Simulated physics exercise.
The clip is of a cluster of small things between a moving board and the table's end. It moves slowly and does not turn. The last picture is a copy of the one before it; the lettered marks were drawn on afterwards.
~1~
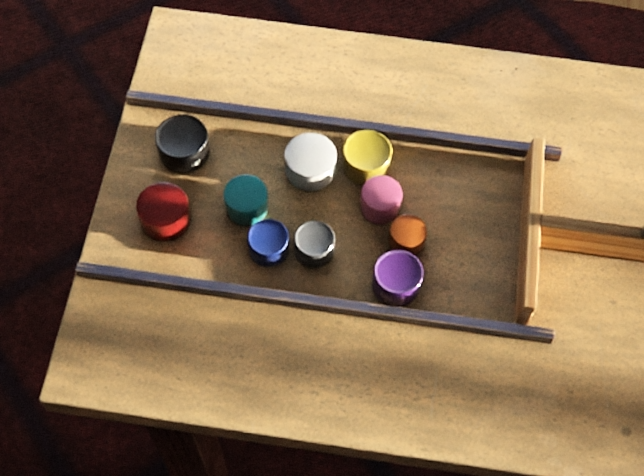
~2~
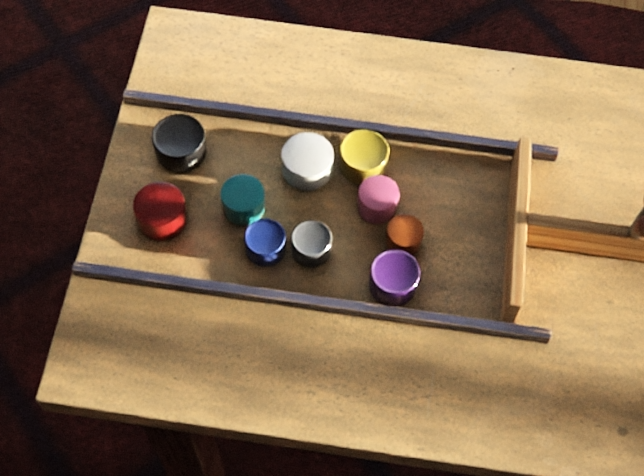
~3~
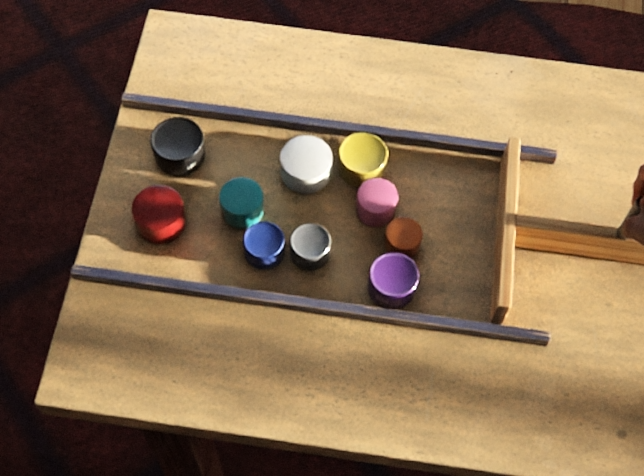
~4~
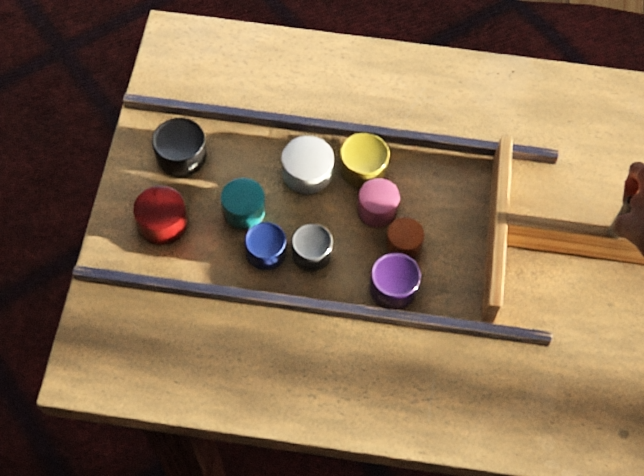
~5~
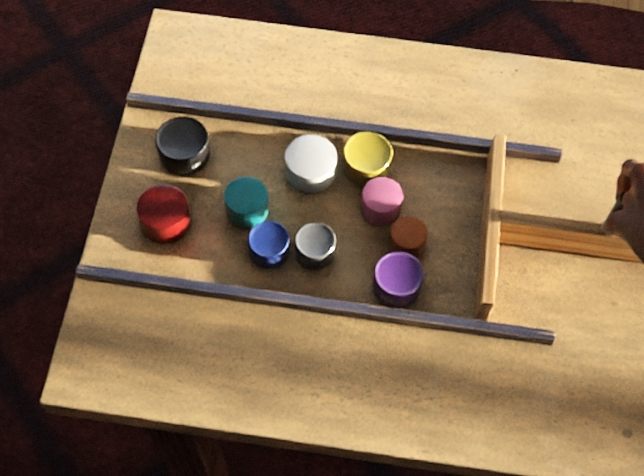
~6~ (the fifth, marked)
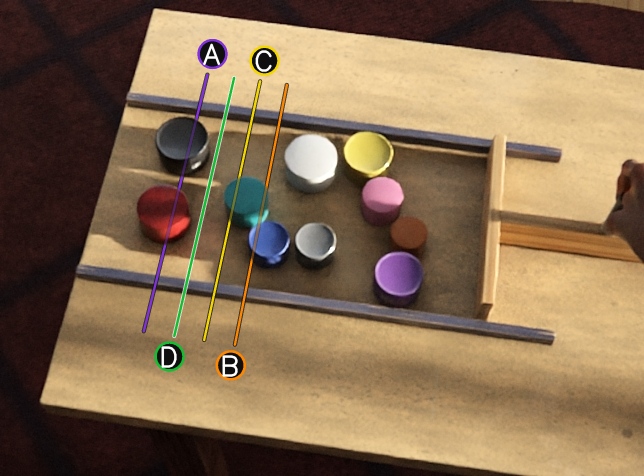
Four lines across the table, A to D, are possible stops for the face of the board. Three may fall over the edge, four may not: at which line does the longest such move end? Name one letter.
No fourth one falls up to A.
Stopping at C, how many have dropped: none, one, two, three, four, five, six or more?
In all, none.
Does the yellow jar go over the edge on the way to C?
By then, no.
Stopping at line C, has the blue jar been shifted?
Yes.
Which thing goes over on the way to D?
It is the black tub.
On the marked copy, A at (178, 194); B at (263, 206); C at (234, 202); D at (206, 198).
With A. Early on, board (380, 199); purple tub (339, 273); yellow jar (354, 158).
Further on, board (265, 184); black tub (153, 141); red pot (156, 217).
At the end, board (179, 172); black tub over the edge; red pot over the edge; two fallen.
As for the rest, B is within the limit but short; C is within the limit but short; D is within the limit but short.
